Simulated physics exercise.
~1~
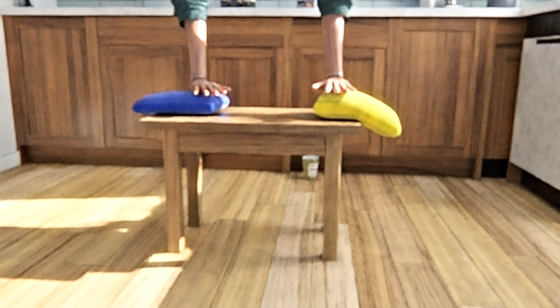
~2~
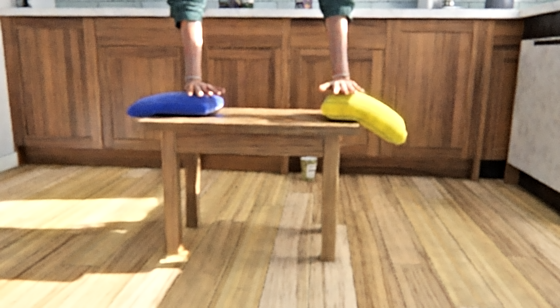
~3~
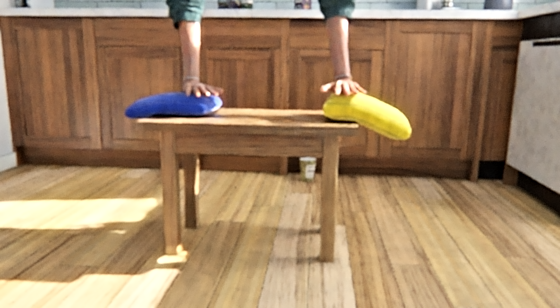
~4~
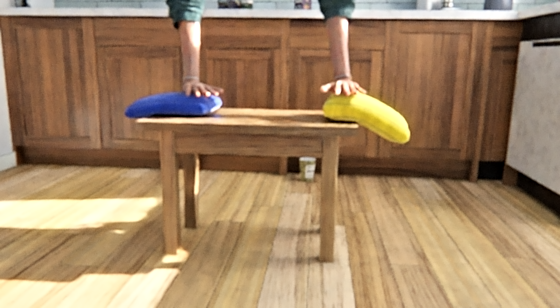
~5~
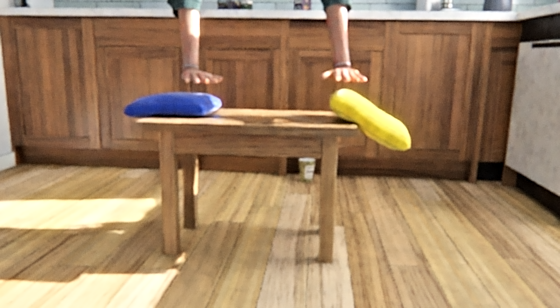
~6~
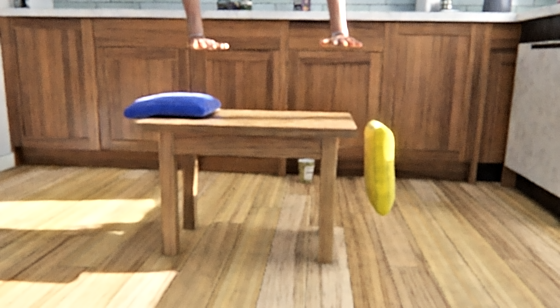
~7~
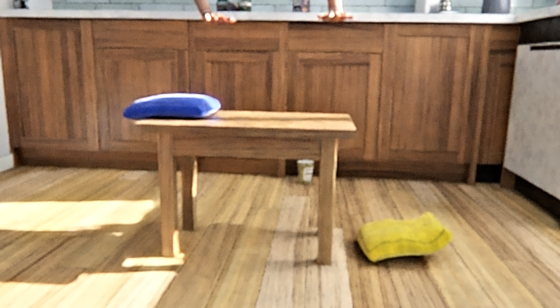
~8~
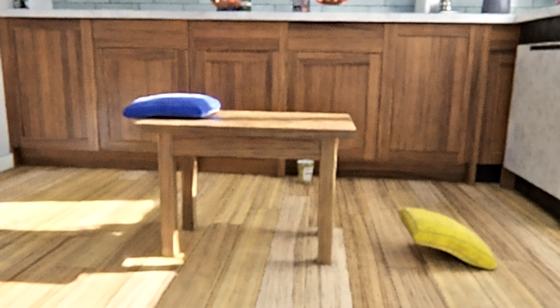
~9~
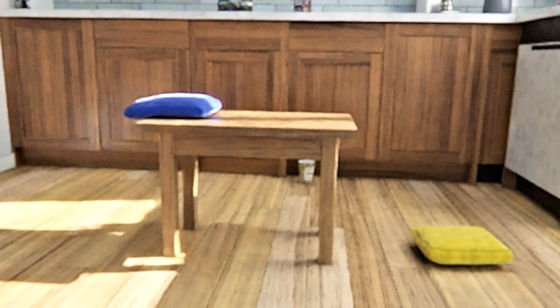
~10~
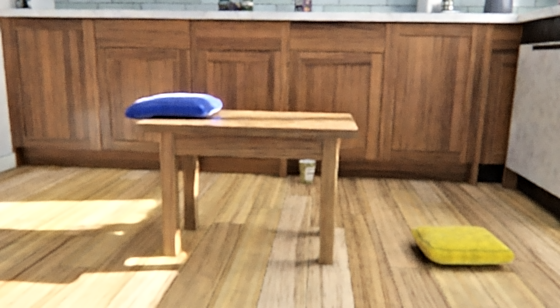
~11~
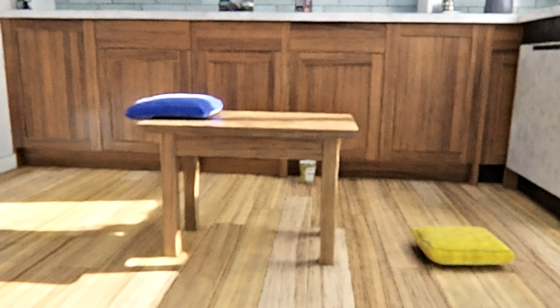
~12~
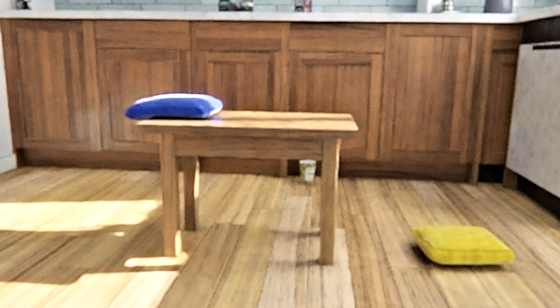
In a sunlit kitchen with wooden cabinets and a pale plank floor, a slightly swaying camera faces a short wooden table. A blue sack rests at the table's left end and a soft yellow bag juts over the right end, each pressed down by a hand reaching in from above. The hands lift away together and draw back toward the counter. The blue sack stays in place, while the yellow bag tips off the edge and drops upright beside the table. It lands on the floor, tumbles a little to the right and settles flat, with the blue sack still on top.
